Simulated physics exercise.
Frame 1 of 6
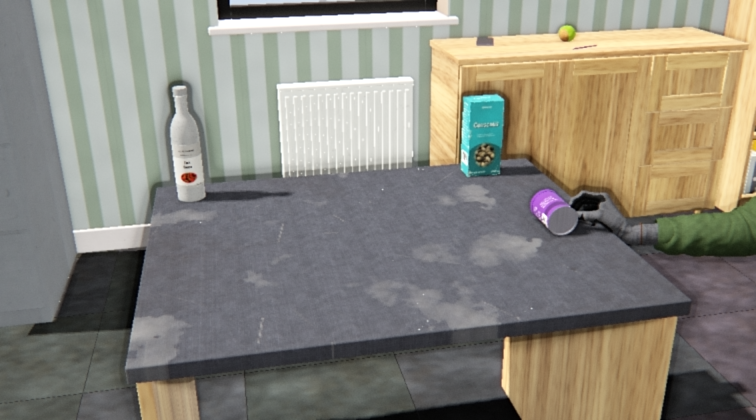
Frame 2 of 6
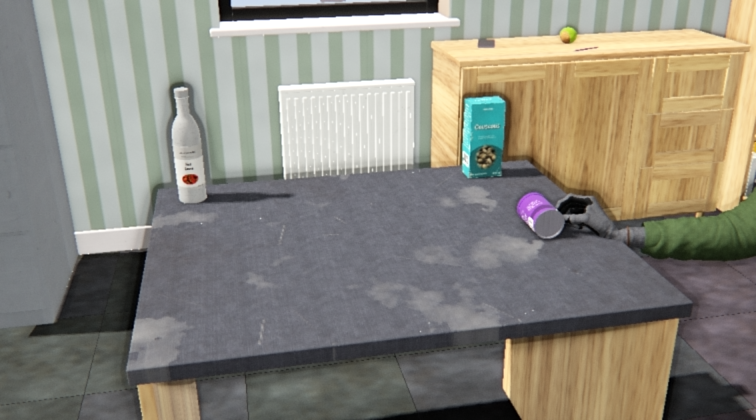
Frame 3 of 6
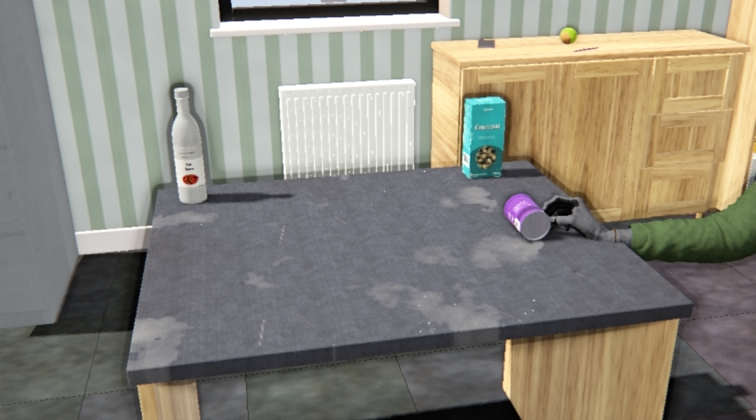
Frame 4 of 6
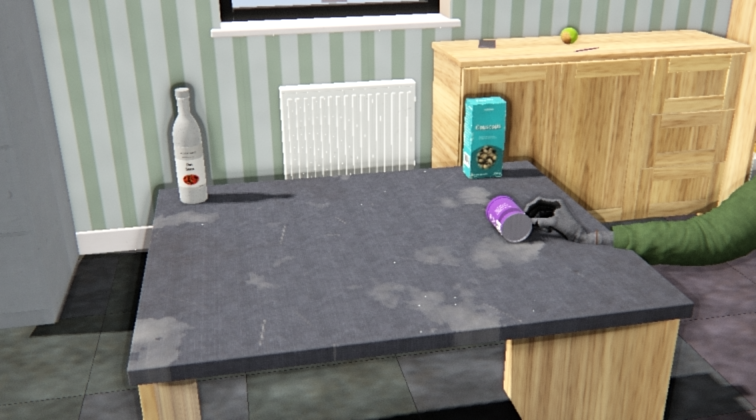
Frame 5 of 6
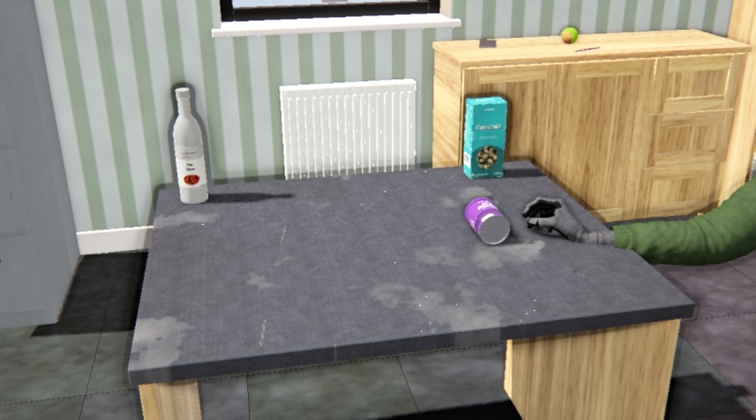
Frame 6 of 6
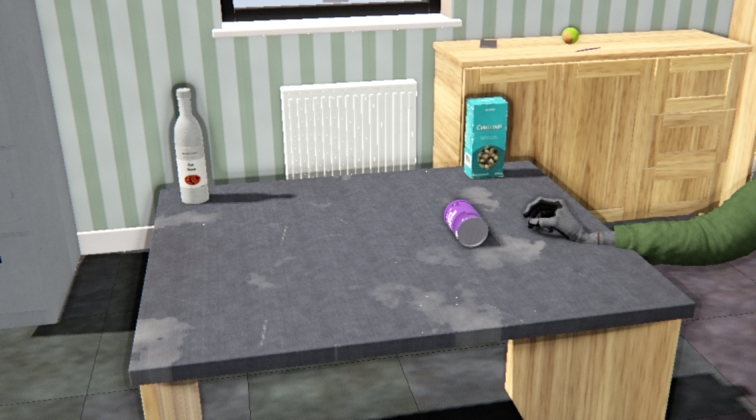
A purple tin rolls left across a dark table after a gloved hand releases it.
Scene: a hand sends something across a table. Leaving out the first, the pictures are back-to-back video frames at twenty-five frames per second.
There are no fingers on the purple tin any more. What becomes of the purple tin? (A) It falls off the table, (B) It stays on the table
A.
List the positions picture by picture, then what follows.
In the first frame, under the hand; purple tin (554, 212).
In the second frame, under the hand; purple tin (541, 216).
In the third frame, under the hand; purple tin (527, 217).
In the fourth frame, purple tin (509, 219).
In the fifth frame, purple tin (487, 221) shifted about its own width.
In the sixth frame, purple tin (466, 223) shifted about its own width.
Then, 0.20 s on from there, purple tin shifted well along near (354, 234).
Then, 0.50 s on from there, purple tin shifted well along near (184, 249).
Then, 0.70 s on from there, purple tin now off the table.
Then, 1.00 s on from there, things are still on the move.
In the end, off the table, purple tin.
